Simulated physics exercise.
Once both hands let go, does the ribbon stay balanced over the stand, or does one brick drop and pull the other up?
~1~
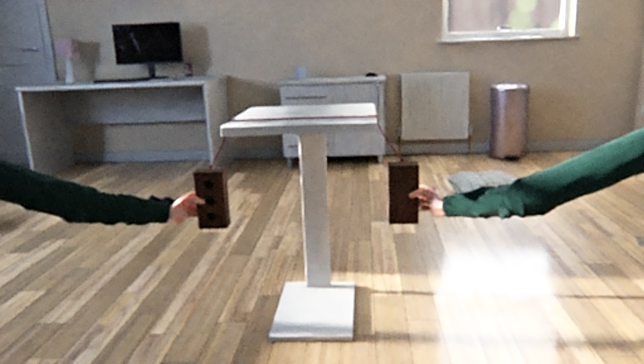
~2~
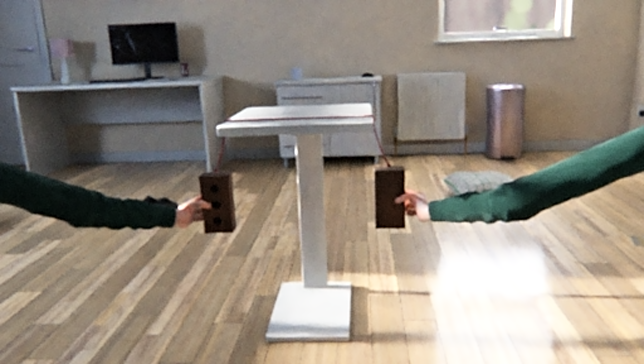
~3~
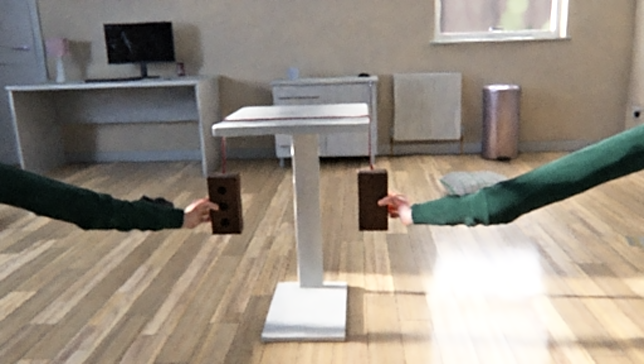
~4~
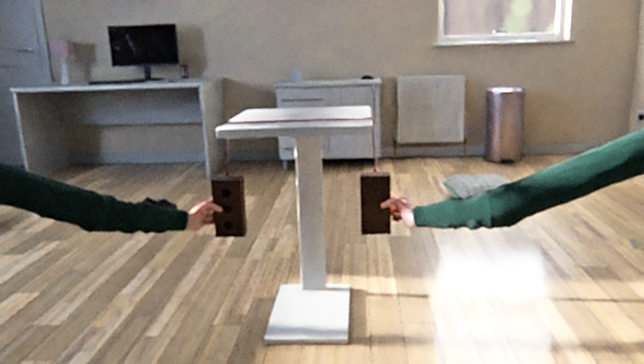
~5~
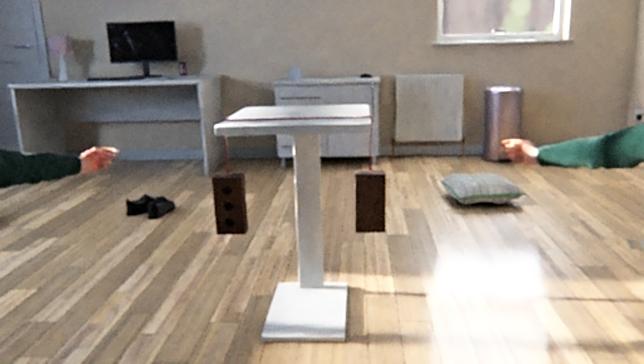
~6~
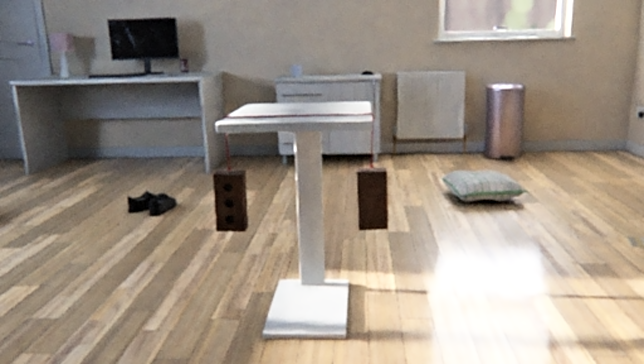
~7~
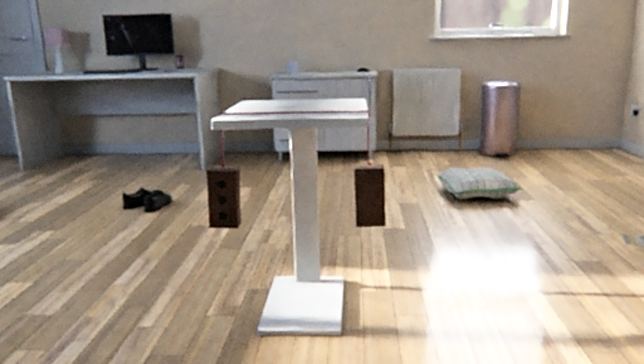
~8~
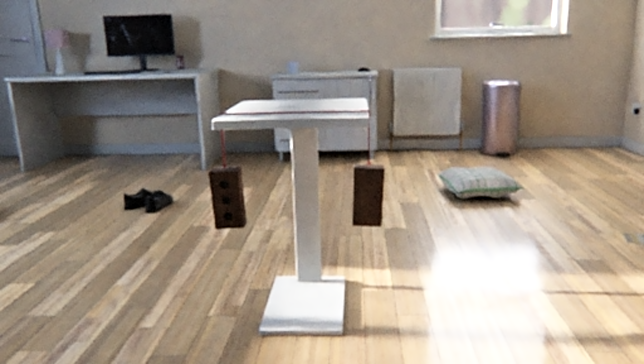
The ribbon stays balanced. Both bricks keep hanging on either side of the stand at about the same height as when the hands let go.
